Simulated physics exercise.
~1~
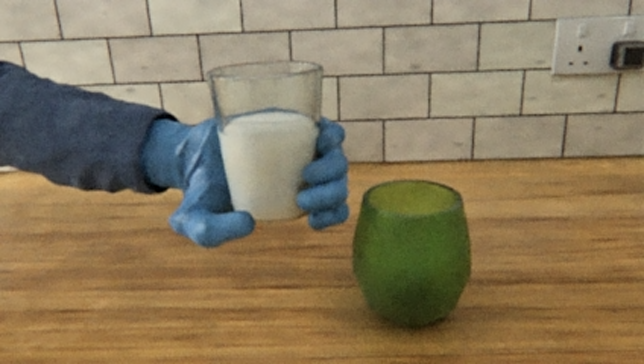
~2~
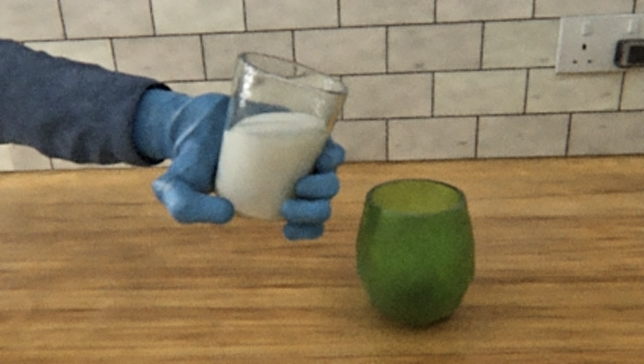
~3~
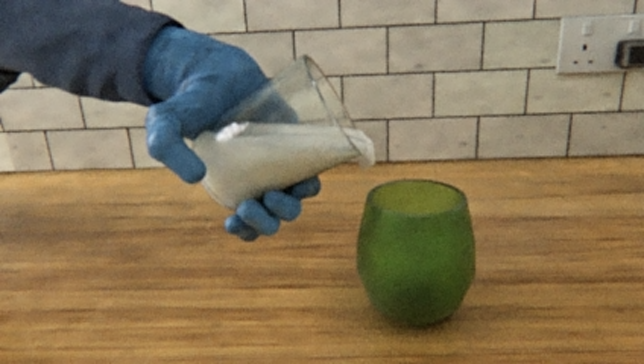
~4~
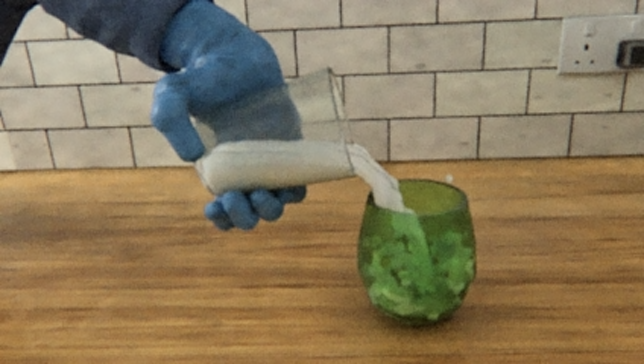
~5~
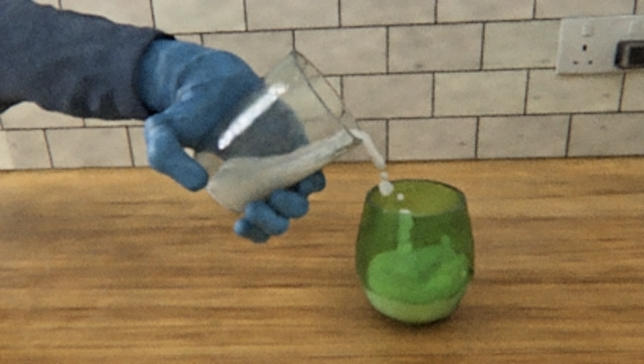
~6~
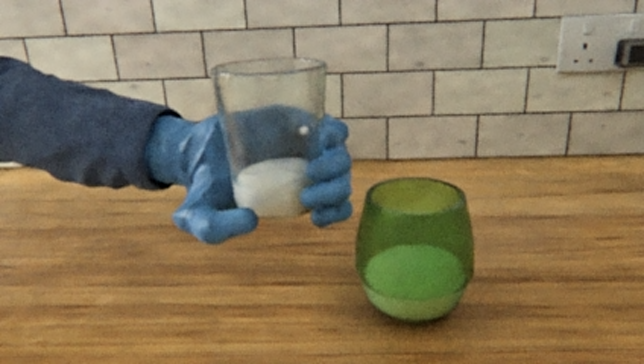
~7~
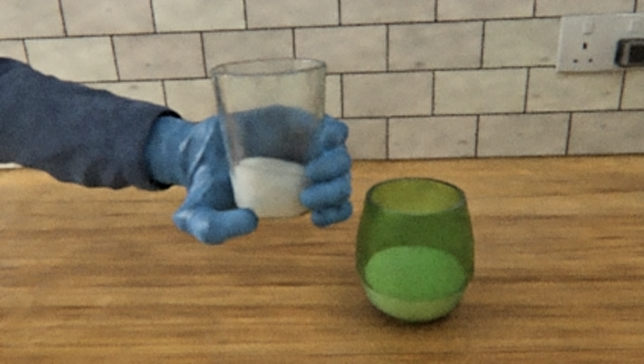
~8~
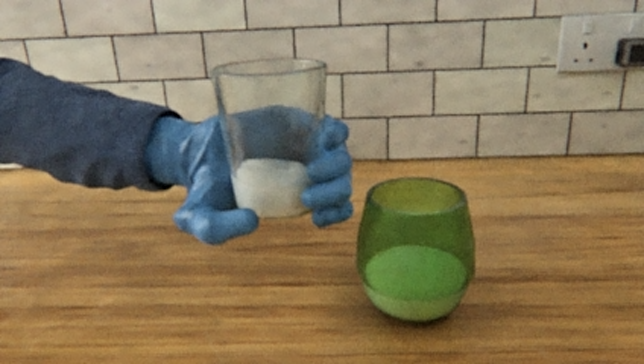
A blue-gloved hand in a dark blue sleeve reaches in from the left, holding a clear drinking glass of milk above a wooden worktop, seen from the front against pale brick-shaped tiles with a socket at upper right. An empty green, round-bellied glass stands to the right. The hand tips the clear glass rightward until milk reaches its rim, then tilts it further so that a white stream falls into the green glass. The hand turns back, the stream thins, and the glass comes upright. It ends held still with some milk left, while milk sits in the lower part of the green glass.
